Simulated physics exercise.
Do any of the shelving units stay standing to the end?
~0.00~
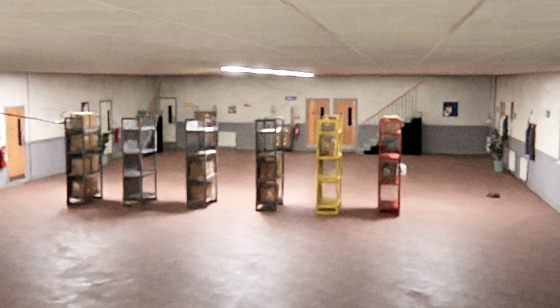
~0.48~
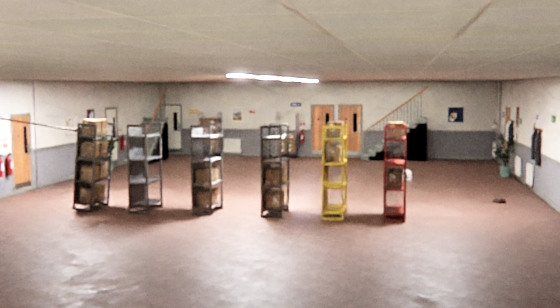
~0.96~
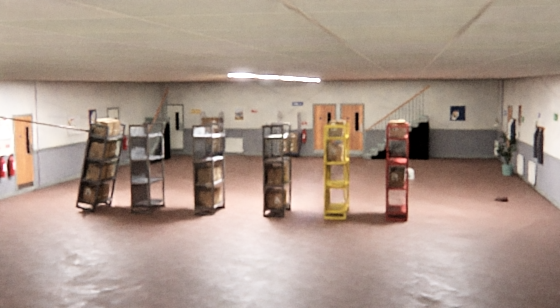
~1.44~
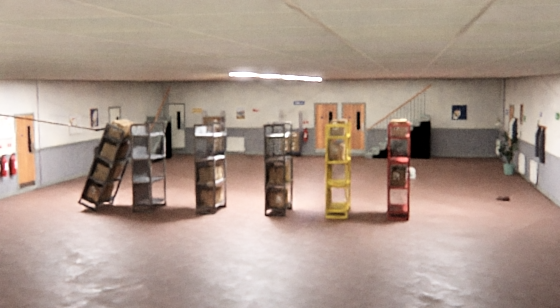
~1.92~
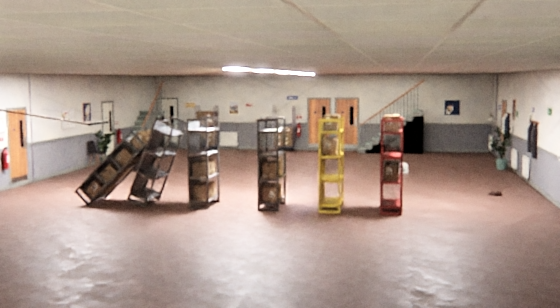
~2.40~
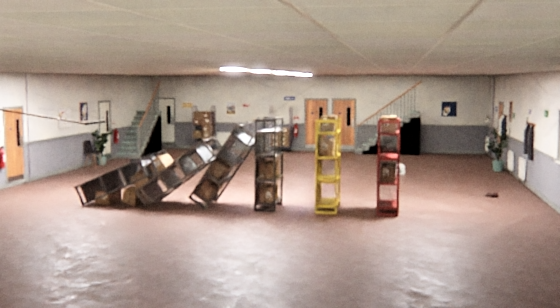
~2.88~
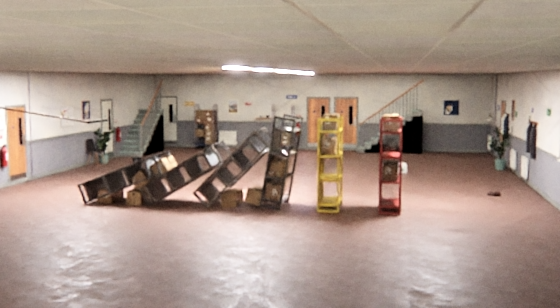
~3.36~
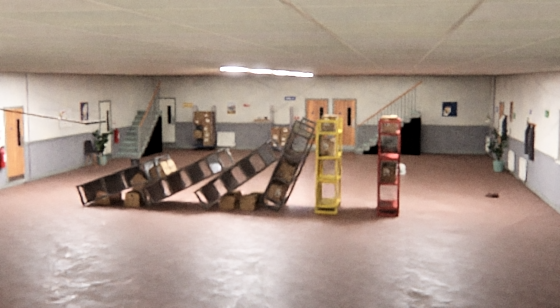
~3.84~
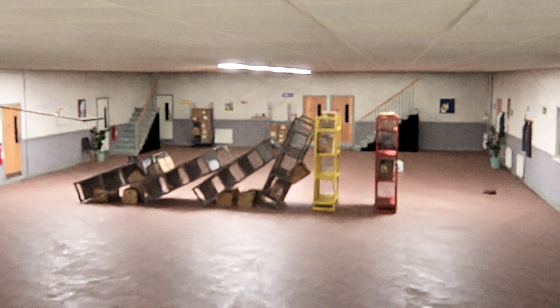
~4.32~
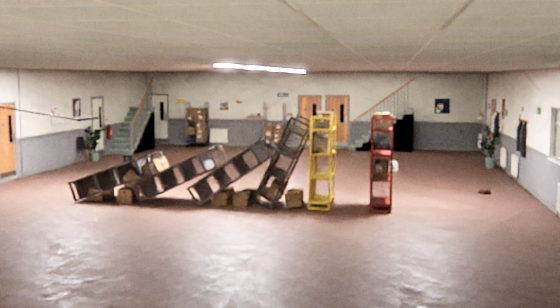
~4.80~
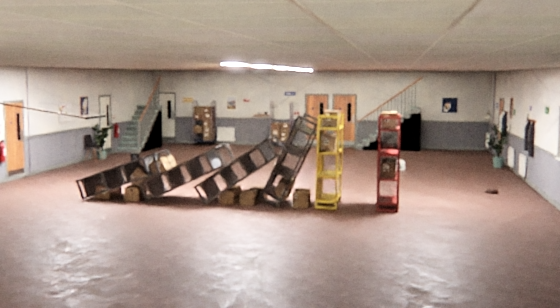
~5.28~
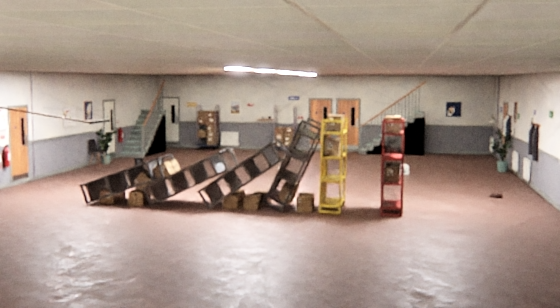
Yes, the yellow and red units on the right stay upright, while the four dark ones to their left end up tipped over.
